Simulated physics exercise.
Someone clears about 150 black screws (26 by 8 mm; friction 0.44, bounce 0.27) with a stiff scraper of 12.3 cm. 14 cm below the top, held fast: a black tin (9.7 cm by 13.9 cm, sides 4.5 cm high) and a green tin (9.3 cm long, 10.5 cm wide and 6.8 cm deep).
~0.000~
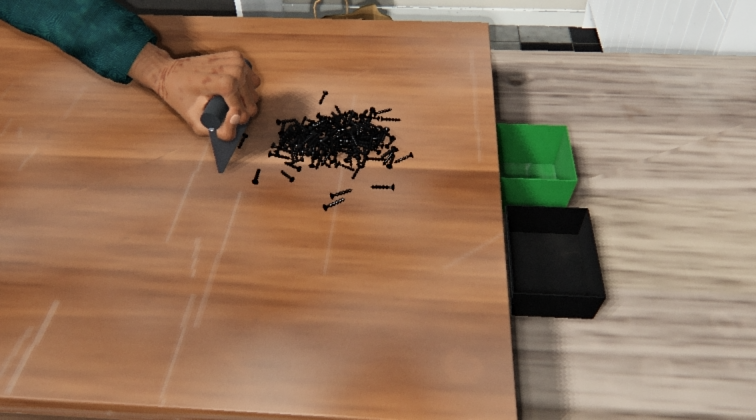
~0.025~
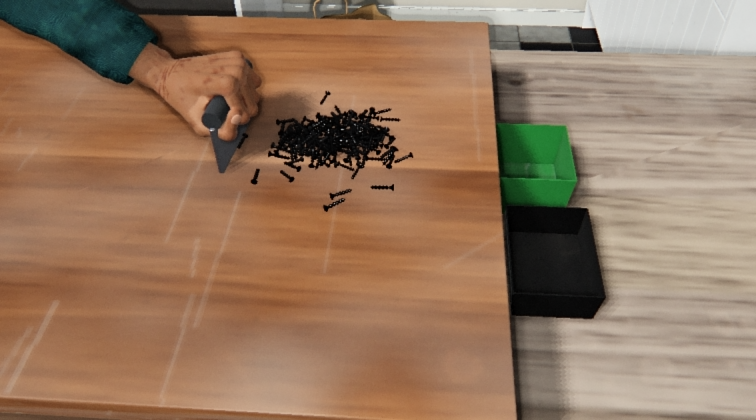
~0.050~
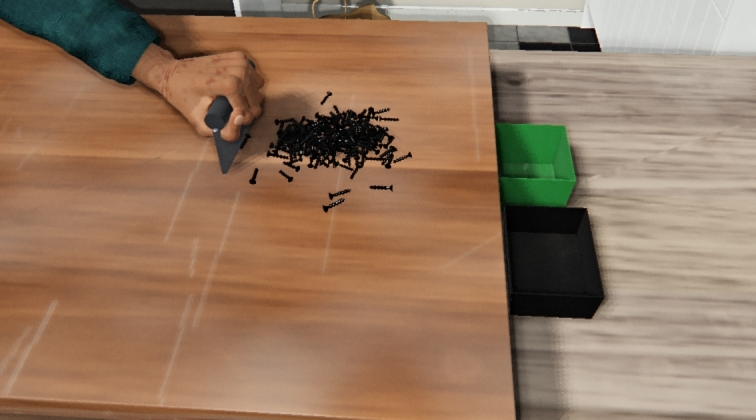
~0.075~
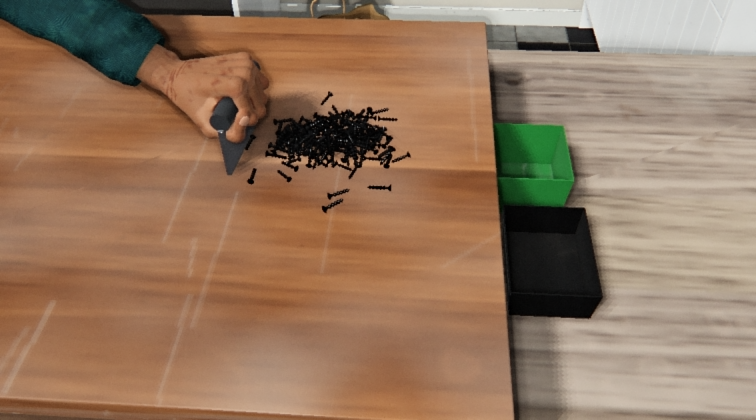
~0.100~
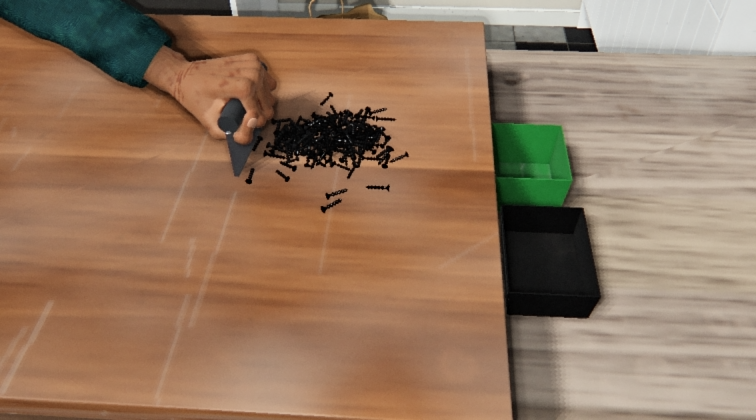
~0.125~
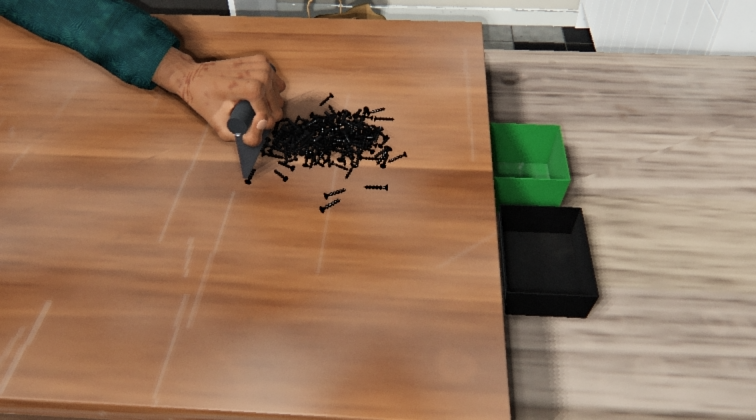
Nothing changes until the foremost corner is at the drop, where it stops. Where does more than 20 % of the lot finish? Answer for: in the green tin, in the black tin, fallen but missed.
In the green tin: Below; in the black tin: Above; fallen but missed: Below.
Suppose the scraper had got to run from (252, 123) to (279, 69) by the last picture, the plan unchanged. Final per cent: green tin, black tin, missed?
Green tin 15, black tin 0, missed 5.
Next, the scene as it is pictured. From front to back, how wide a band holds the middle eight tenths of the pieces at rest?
About 20 cm.
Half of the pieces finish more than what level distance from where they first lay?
About 28 cm.
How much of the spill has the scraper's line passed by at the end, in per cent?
Roughly 30 per cent.
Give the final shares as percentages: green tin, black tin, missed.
Green tin 0, black tin 60, missed 10.
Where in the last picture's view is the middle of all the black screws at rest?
At about (535, 248).
Then, at 0.39 s, scraper 19 cm from its start, spill 15 cm wide; still on top 100 %.
Then, at 0.66 s, scraper 32 cm from its start, spill 21 cm wide; black tin 5 %, off the edge, not caught 20 %, still on top 70 %.
Then, at 0.89 s, scraper 32 cm from its start, spill 21 cm wide; black tin 60 %, off the edge, not caught 10 %, still on top 30 %.
At rest (1.4 s), black tin 60 %, green tin 0 %, fallen but missed 10 %, still on top 30 %.
